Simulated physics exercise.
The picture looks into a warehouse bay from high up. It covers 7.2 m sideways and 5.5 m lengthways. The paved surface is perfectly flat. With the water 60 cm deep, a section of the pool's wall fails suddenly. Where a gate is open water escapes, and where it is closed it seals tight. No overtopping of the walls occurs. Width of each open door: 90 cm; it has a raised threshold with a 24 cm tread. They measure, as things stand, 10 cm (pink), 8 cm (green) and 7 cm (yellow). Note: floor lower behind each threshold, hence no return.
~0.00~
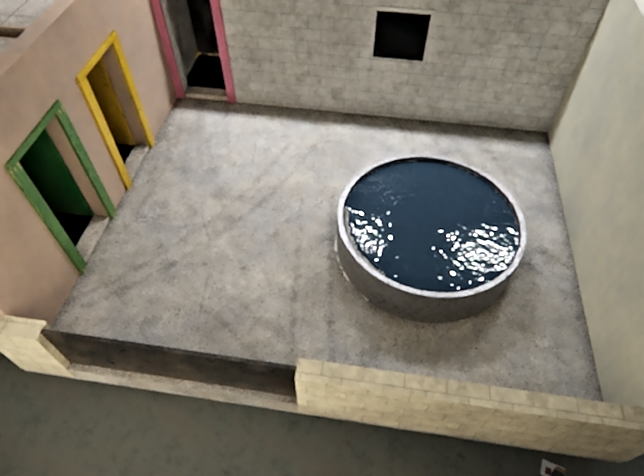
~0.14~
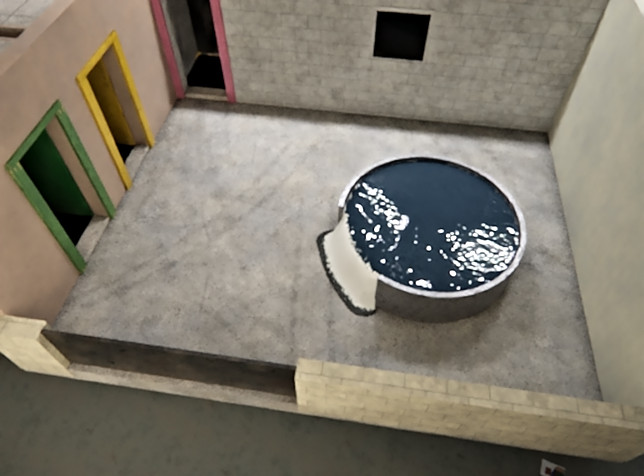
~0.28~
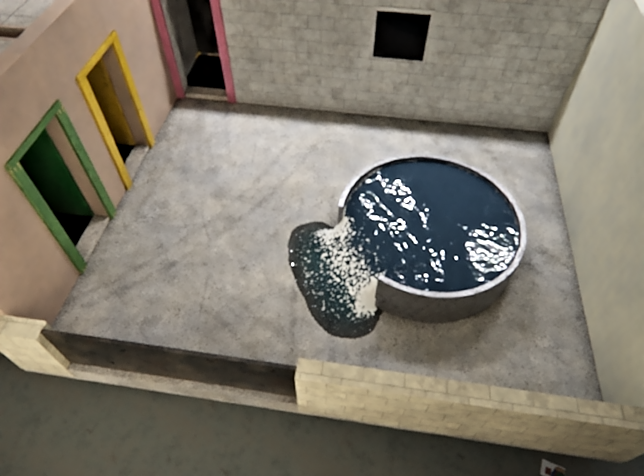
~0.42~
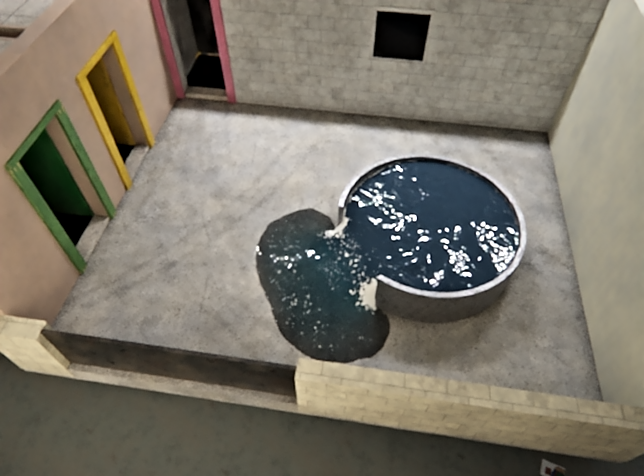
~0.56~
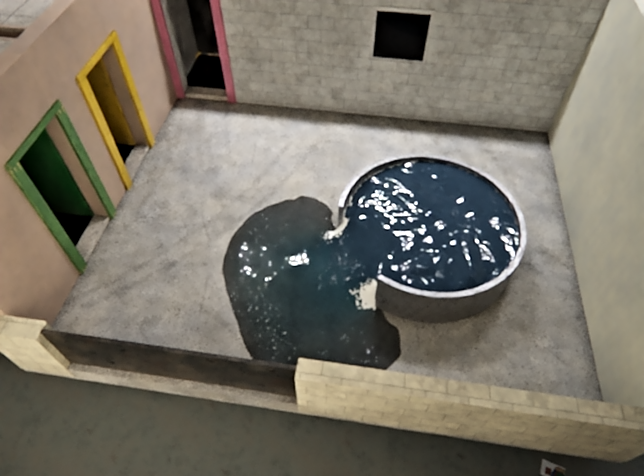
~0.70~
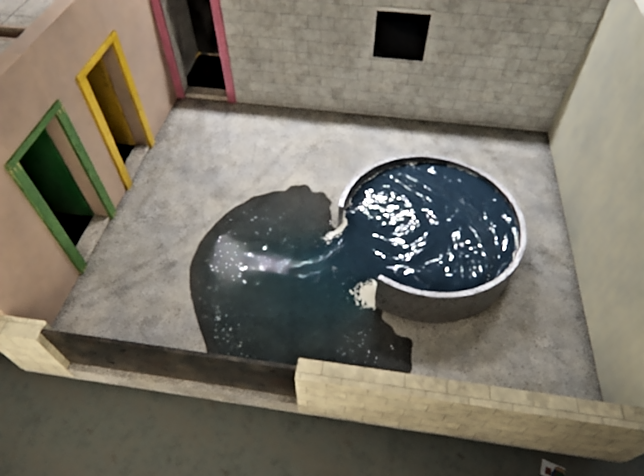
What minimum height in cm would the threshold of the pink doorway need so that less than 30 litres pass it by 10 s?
17 cm.
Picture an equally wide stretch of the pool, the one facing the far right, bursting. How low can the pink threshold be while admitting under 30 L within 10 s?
Close to 9.0 cm at the least.
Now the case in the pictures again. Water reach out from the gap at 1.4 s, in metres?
Near 4.2 m, more or less.
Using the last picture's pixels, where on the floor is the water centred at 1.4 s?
Centre of mass: About (373, 261) px.
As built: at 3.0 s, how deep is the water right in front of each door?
Before pink it's 0 cm, before green 21 cm, before yellow 9 cm.
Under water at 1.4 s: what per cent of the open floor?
35 %.
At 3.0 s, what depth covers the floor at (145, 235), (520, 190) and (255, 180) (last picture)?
Depths in order: 14 / 0 / 0 cm.
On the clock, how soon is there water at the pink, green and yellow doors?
Times: Pink = 3.8 s, green = 1.4 s, yellow = 2.2 s.
After 1.4 s water covers 35 % of the floor, deepest (28 cm) near (341, 281); it has not reached the pink door.
After 3.0 s water covers 45 % of the floor, deepest (38 cm) near (41, 346); it has not reached the pink door.
After 10.0 s water covers 100 % of the floor, deepest (12 cm) near (168, 116); 12 cm at the pink door, 154 litres in over its 10 cm threshold.
At the pink door as built, the water arrived by 3.9 s and peaked near 22 cm at 5.0 s.
With a threshold of 13.5 cm, 72 litres would have come in within the 10 s; with 18.5 cm, 14 litres. So under 30 litres takes about 17 cm.
